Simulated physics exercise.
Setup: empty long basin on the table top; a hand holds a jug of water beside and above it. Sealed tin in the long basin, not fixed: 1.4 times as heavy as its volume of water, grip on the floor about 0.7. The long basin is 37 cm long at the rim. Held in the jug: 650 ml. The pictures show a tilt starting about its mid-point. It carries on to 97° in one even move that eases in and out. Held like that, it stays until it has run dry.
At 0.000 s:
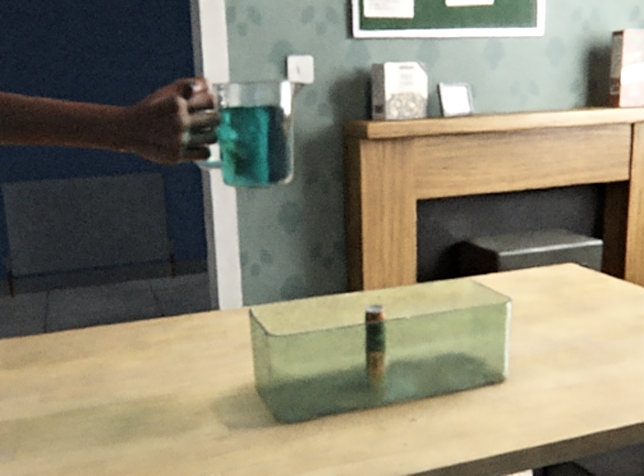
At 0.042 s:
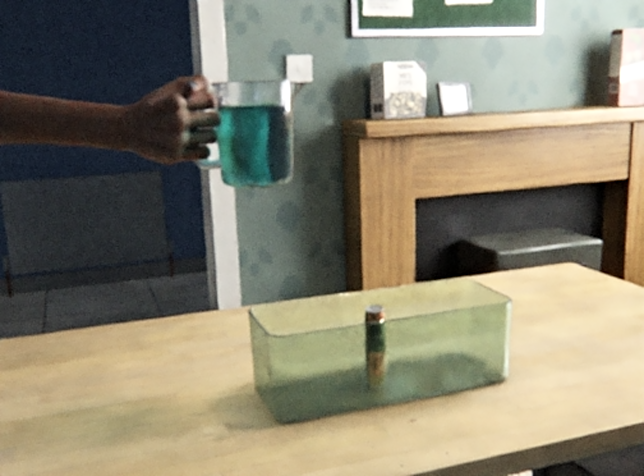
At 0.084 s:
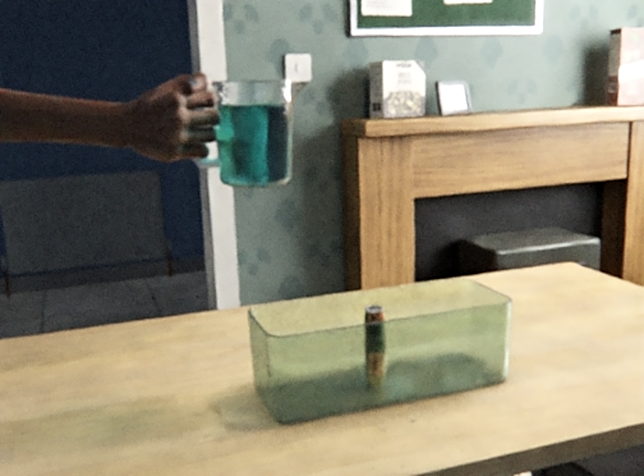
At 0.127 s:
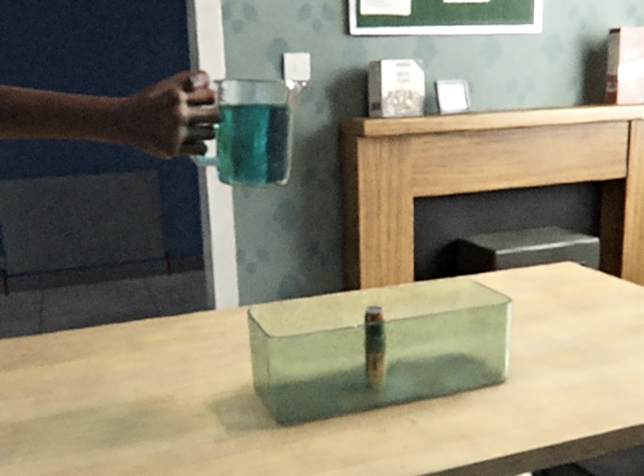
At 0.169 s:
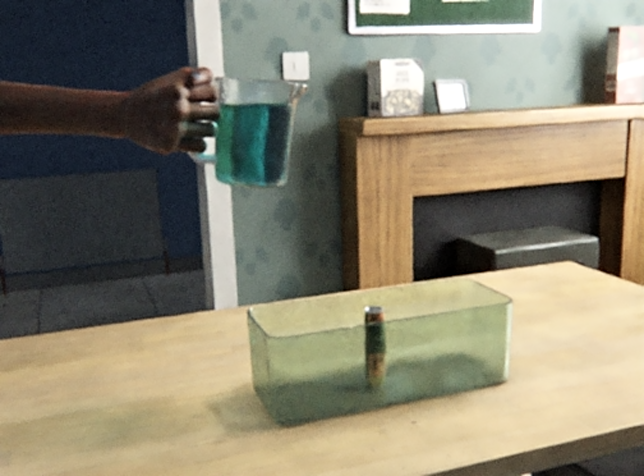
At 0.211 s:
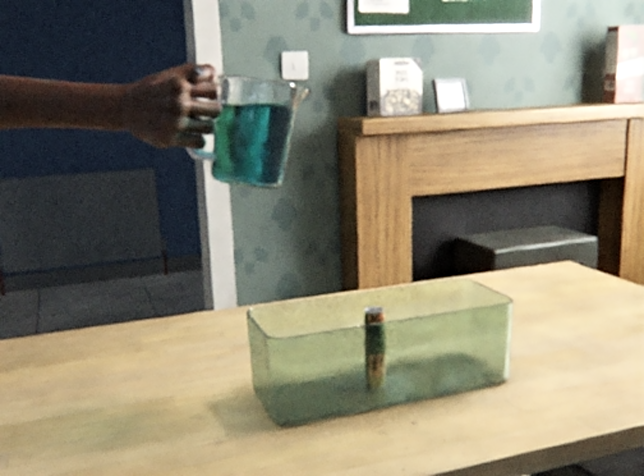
In this clip, a hand holds a clear jug of blue-green water above and to the left of a long, clear basin with a small upright tin on a wooden table, then gradually tilts the jug slightly to the right.
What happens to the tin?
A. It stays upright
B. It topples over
A.
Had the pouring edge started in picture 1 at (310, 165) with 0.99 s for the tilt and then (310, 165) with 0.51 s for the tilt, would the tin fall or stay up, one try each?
In the first try it comes down; in the second it comes down.
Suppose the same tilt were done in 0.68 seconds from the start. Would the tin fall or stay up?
The tin keeps standing.
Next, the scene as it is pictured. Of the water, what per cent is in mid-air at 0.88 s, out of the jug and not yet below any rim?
About 34 per cent.
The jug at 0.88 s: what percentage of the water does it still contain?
Near 42 percent, more or less.
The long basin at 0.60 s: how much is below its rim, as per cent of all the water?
I'd estimate some 0 percent of the liquid.
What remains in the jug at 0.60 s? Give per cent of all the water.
Some 90 per cent.
Then, 0.60 s in, the tilt is 64° and 89 per cent is still to pour; the tin stands where it began.
Then, 0.88 s in, the tilt is 94° and 42 per cent is still to pour; the tin stands where it began.
Then, 1.17 s in, the tilt is 97° and 9 per cent is still to pour; the tin stands where it began.
Then, 1.49 s in, the tilt is 97° and 1 per cent is still to pour; the tin stands where it began.
Finally, the tin stands where it began.
